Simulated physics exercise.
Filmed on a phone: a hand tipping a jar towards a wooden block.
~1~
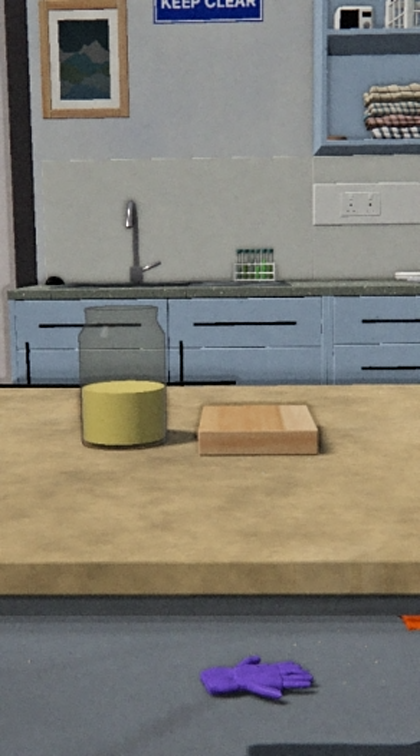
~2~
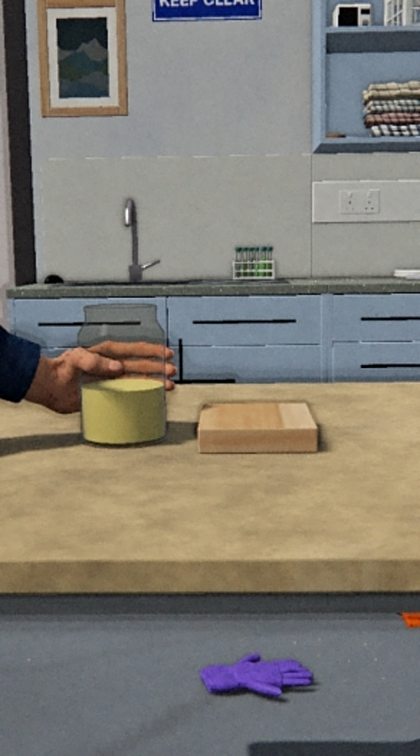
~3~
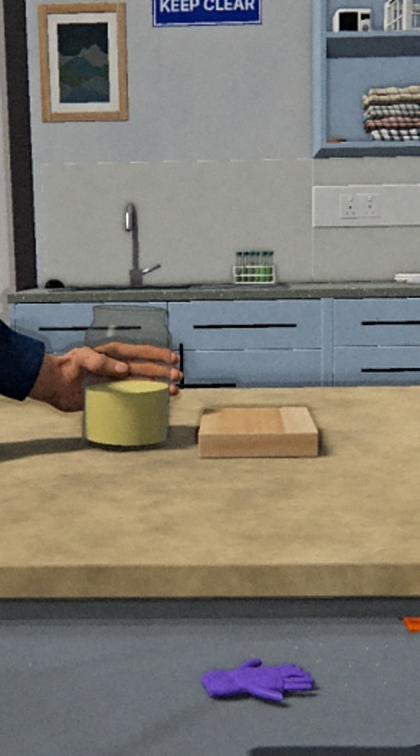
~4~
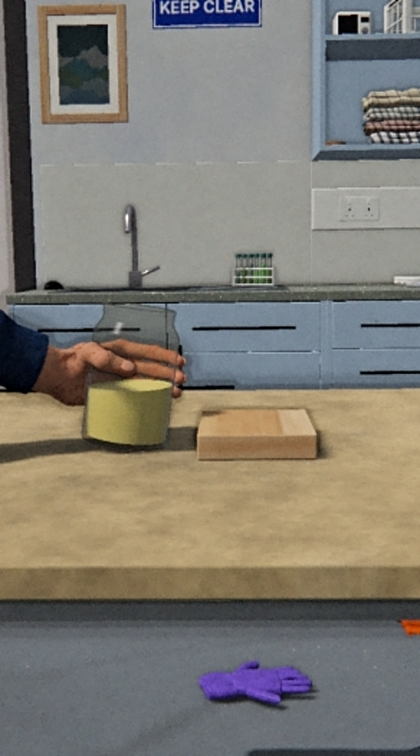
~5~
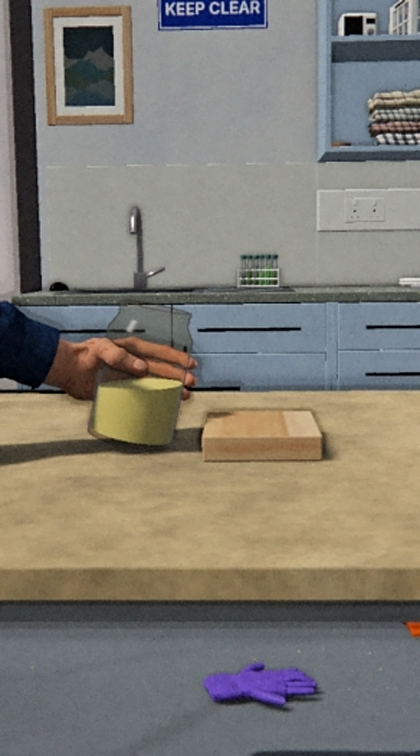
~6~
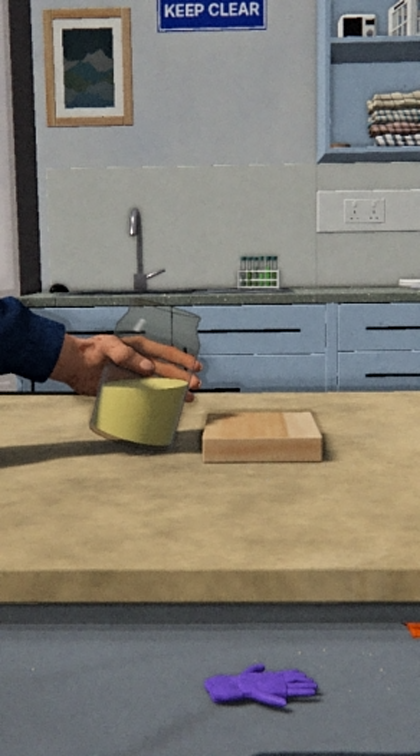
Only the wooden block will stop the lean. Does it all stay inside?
The jar holds.
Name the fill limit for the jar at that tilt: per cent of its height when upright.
Near 65 in a hundred.
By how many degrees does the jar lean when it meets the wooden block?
Some 55 degrees.
Next, the jar leans by about 35°; its rim is dry.
After that, the jar leans by about 50°; its rim is dry.
Finally, the jar leans by about 55°, against the wooden block; its rim is dry.
